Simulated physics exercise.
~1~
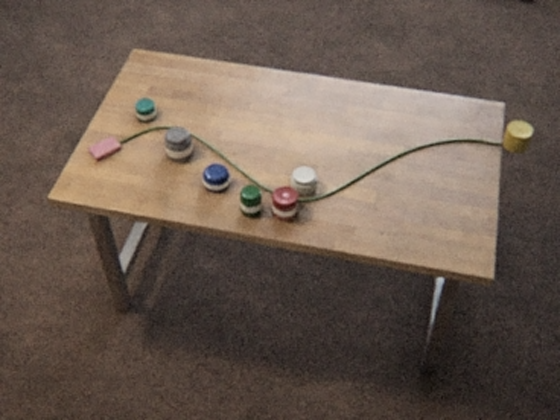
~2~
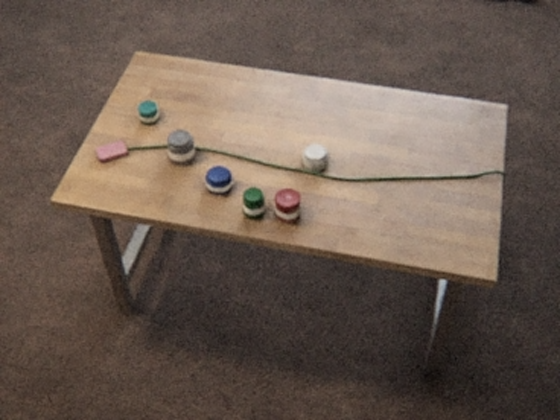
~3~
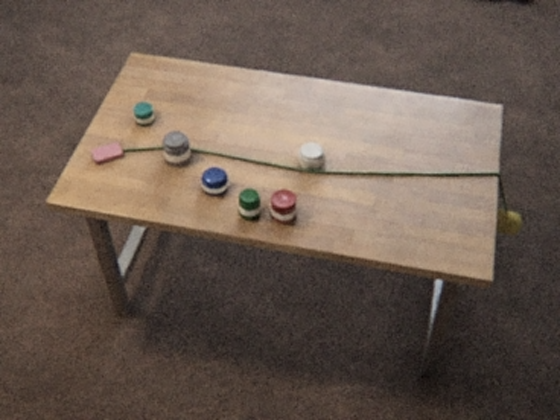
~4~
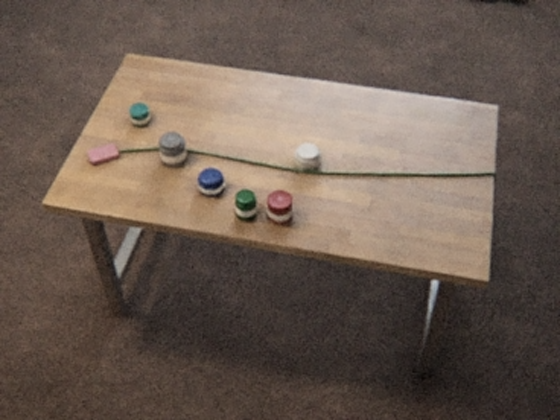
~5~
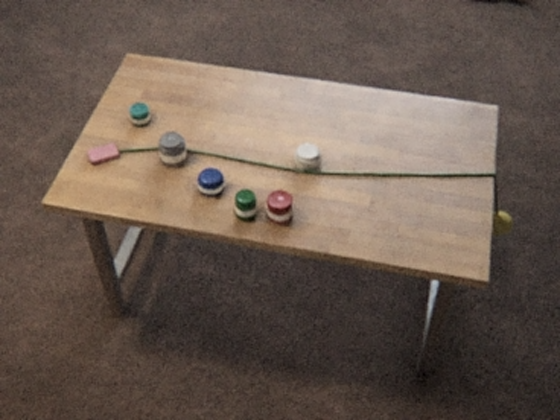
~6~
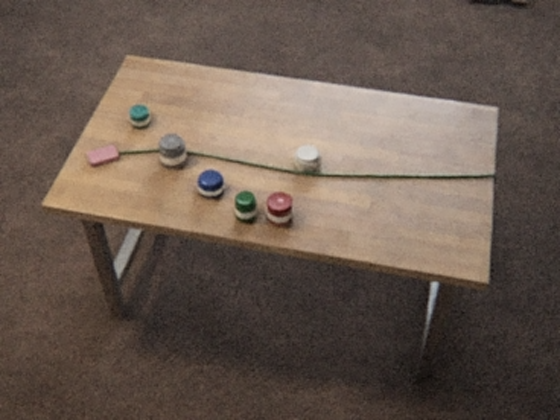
We see a green cord running from a pink block among several small containers to a yellow cylinder that drops past the table's right edge, pulling the cord straight and shifting the white container slightly; the cylinder bobs in and out of view while the pink block stays on the table.
